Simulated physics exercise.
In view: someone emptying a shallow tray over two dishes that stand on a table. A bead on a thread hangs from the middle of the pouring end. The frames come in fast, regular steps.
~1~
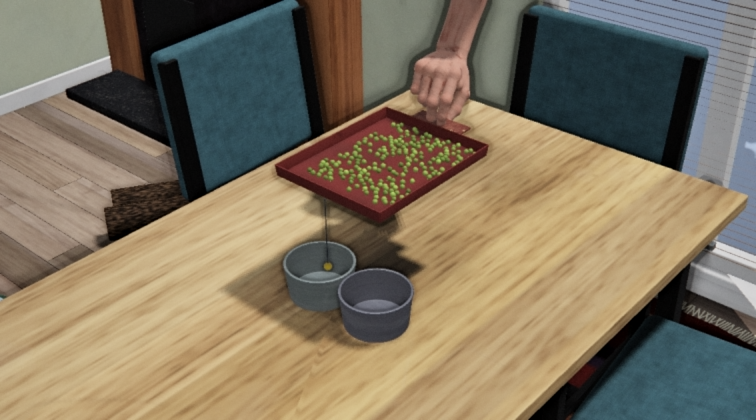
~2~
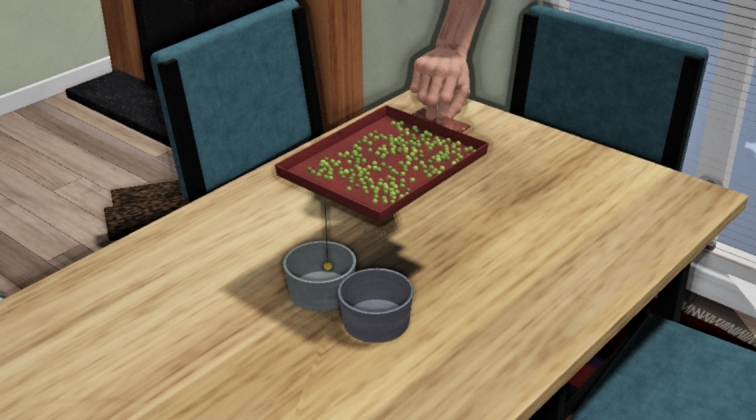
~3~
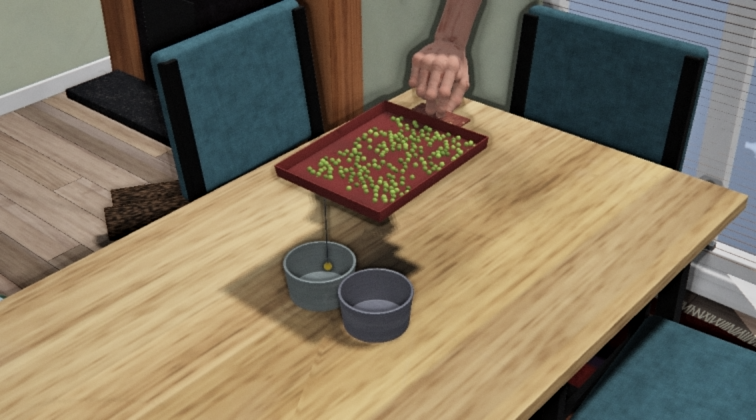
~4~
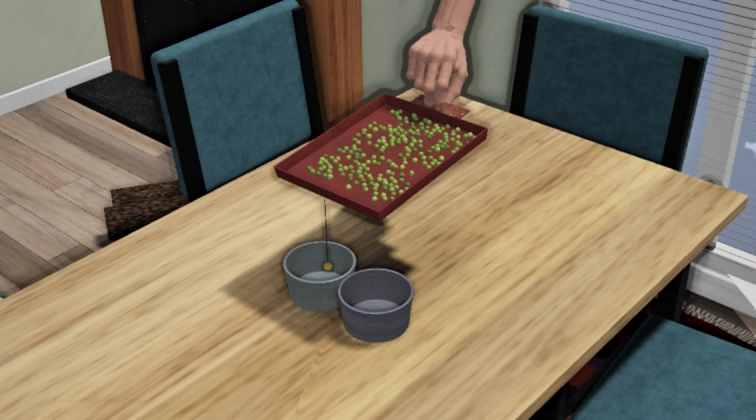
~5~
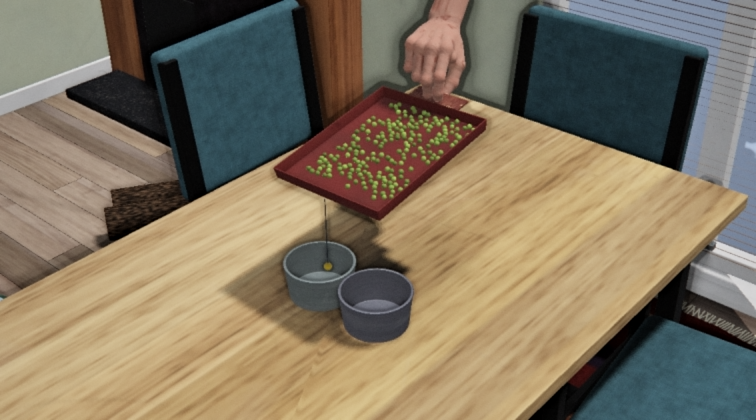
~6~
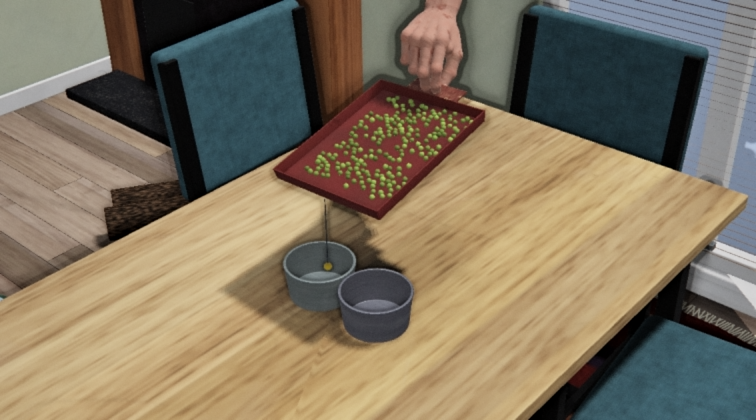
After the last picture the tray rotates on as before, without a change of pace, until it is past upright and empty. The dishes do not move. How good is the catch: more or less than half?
The two hold only the smaller part of the load.
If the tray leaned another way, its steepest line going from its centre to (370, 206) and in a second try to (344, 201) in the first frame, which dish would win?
In turn: The right dish; the right one.
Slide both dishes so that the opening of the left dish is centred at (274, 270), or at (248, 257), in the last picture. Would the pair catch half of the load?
One: Over half. Two: Most of it.
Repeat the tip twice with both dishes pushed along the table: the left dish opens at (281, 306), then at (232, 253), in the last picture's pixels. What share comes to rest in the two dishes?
Roughly 20 per cent, and 60 per cent.
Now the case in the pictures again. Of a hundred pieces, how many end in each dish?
About: Left dish 10, right dish 0 per cent.
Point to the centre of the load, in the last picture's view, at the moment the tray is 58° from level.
Roughly at (316, 182).
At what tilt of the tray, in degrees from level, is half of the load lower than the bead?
Near 110 degrees.
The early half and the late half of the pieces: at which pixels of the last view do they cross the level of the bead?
The first part at (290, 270); the rest at (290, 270).
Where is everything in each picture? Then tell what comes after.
Corners of the pouring end (277, 164) and (380, 211), level; middle of the load (393, 154), dried peas; left dish (296, 290); right dish (352, 320); bead on its thread (328, 266), in the first frame.
Corners of the pouring end (277, 165) and (380, 211), level; middle of the load (393, 153), in the second frame.
Corners of the pouring end (276, 165) and (379, 211), tipped barely, lowest at the left corner; middle of the load (393, 150), in the third frame.
Corners of the pouring end (276, 166) and (378, 210), tipped a little, lowest at the left corner; middle of the load (392, 145), in the fourth frame.
Corners of the pouring end (275, 167) and (378, 210), tipped a little, lowest at the left corner; middle of the load (391, 140), in the fifth frame.
Corners of the pouring end (275, 168) and (377, 210), tipped a little, lowest at the left corner; middle of the load (389, 136); left dish (296, 290); right dish (352, 320), in the sixth frame.
Just after the last frame, tray tipped steeply; almost all on the tray; just a few outside both; just a few in the air.
A moment on, tray tipped right over; almost all on the tray; just a few in the left dish; about a tenth outside both; just a few in the air.
Further on, tray tipped past a quarter turn; about a tenth in the left dish; almost all outside both.
When it is over, tray tipped past a quarter turn; not one in the right dish; about a tenth in the left dish; almost all outside both.
